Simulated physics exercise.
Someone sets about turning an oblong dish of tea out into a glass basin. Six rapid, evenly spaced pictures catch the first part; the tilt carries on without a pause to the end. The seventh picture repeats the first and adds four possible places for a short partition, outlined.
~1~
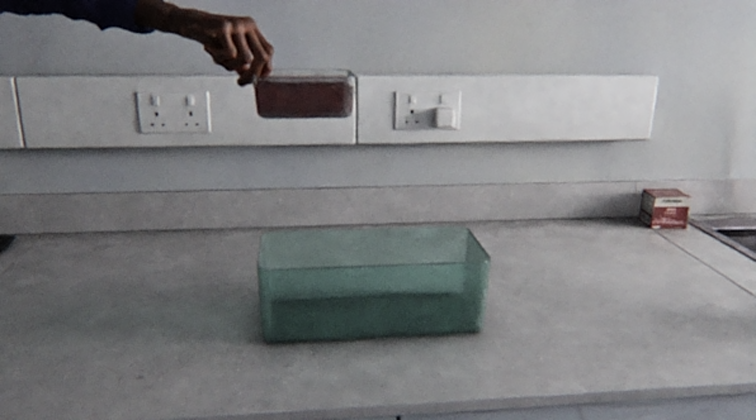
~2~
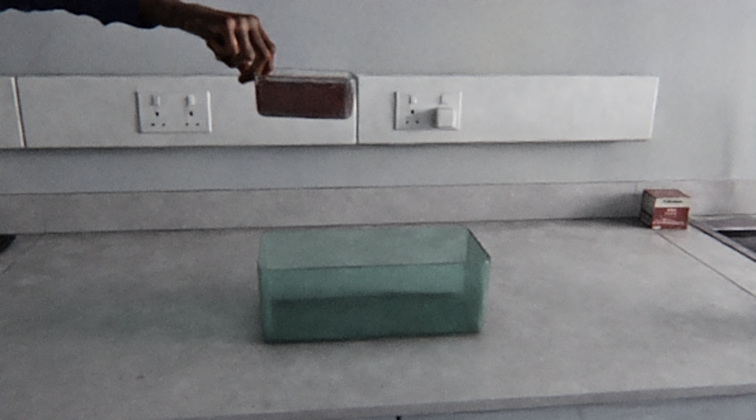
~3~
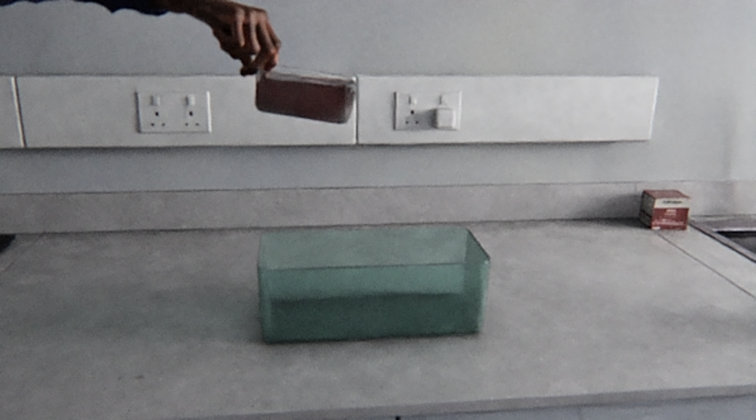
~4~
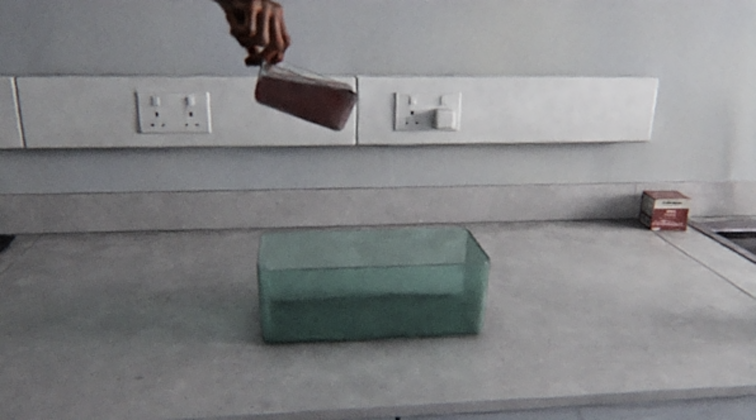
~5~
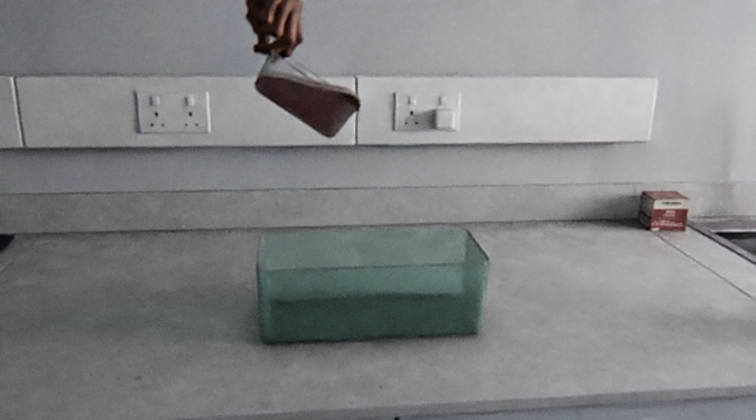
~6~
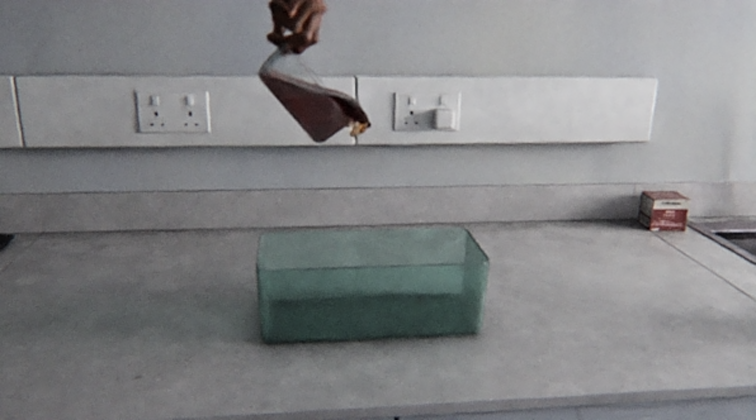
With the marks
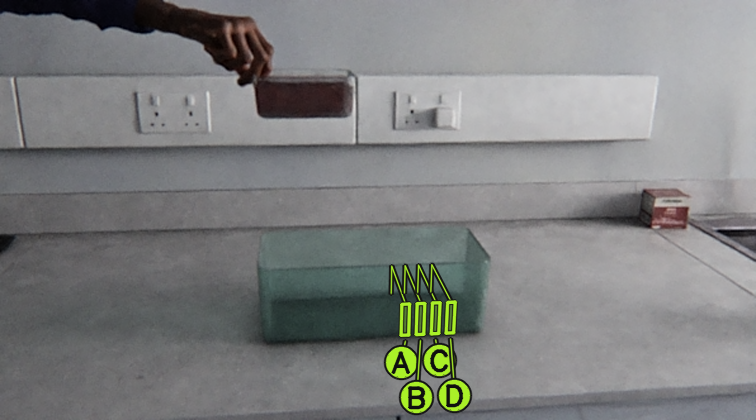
The clip opens on a hand holding an oblong clear dish of dark reddish-brown tea level above a greenish glass basin on a countertop. The hand gradually raises the dish's left end, tilting it down to the right, and tea starts to come over the lowered lip.
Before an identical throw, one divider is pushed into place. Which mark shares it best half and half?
I would pick position A.
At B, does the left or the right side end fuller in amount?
More ends on the left.
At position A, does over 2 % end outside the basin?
Yes, it does.
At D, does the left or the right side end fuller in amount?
More ends on the left.
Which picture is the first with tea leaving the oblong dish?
In picture 4.
In lime, A at (405, 341); B at (420, 340); C at (435, 339); D at (450, 338).
For position A, about 48 % ends left of the wall and 45 % right of it; 7 % is lost outside.
For position B, about 80 % ends left of the wall and 13 % right of it; 8 % is lost outside.
For position C, about 88 % ends left of the wall and 6 % right of it; 6 % is lost outside.
For position D, about 83 % ends left of the wall and 4 % right of it; 12 % is lost outside.
